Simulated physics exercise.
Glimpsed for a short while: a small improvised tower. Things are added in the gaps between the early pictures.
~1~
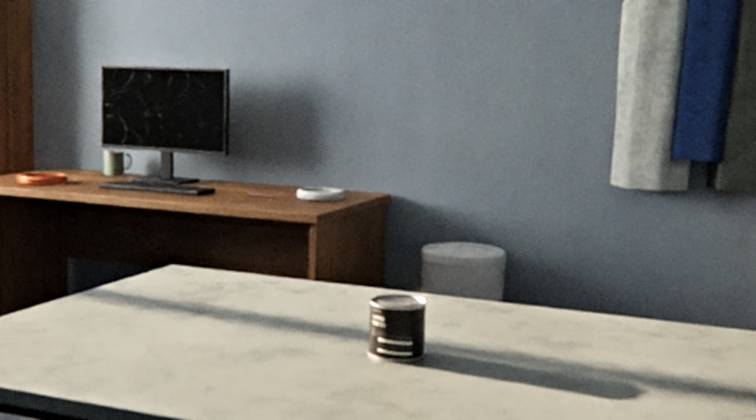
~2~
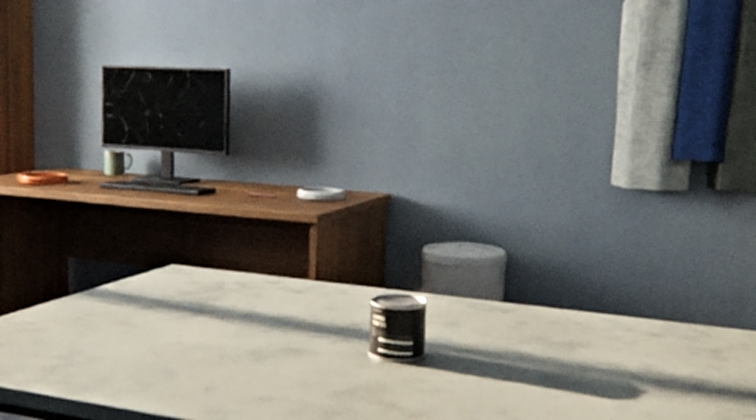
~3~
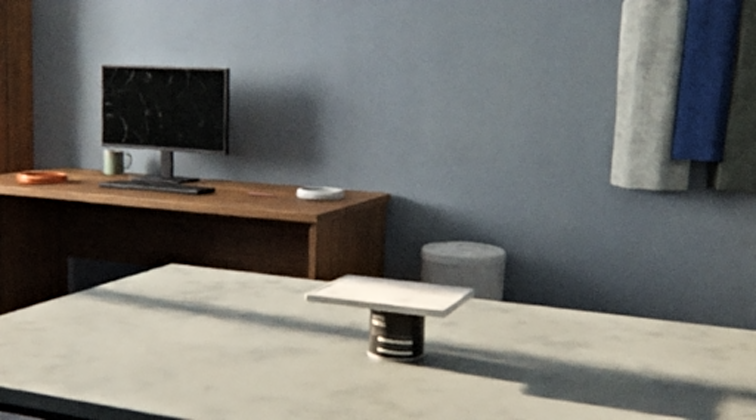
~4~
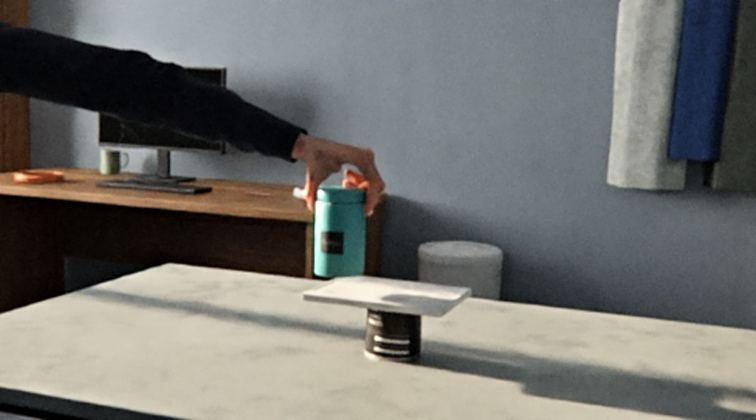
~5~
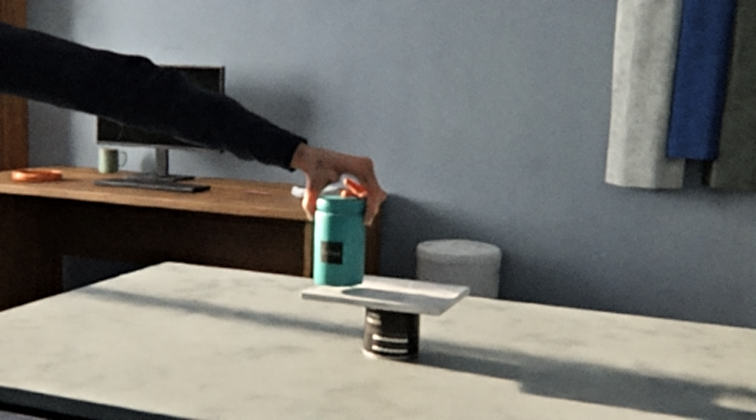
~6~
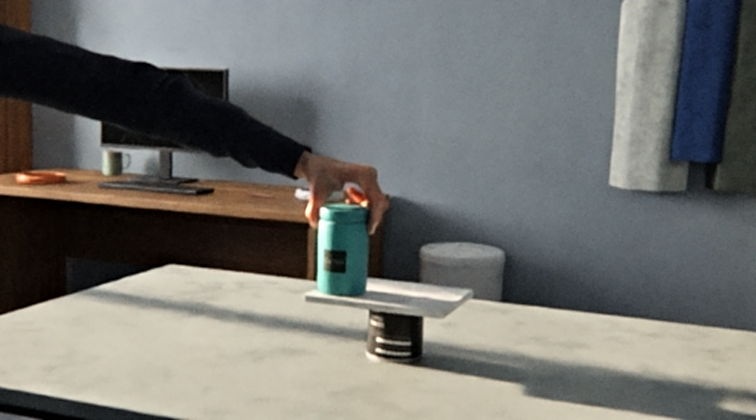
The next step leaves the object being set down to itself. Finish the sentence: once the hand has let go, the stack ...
The stack tumbles.
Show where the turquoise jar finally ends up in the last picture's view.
Roughly at pixel (238, 330).
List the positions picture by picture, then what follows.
In the first picture, the last thing is not in view yet; black tin (397, 328).
In the second picture, the last thing is not in view yet; black tin (398, 328).
In the third picture, the last thing is not in view yet; black tin (397, 327).
The fourth picture shows coming down; turquoise jar (340, 231); black tin (394, 327).
The fifth picture shows coming down; turquoise jar (340, 241); black tin (392, 325).
The sixth picture shows in place under the hand; turquoise jar (344, 249); black tin (396, 328).
Then, 0.40 s after the last picture, turquoise jar now fallen; white lid tipped 73° from how it was.
Then, 0.50 s after the last picture, white lid on its side.
Then, 0.80 s after the last picture, white lid now fallen.
By the end, fallen, turquoise jar and white lid; black tin in place. Seen from the same camera at the end, turquoise jar near (238, 330). The stack gives way.
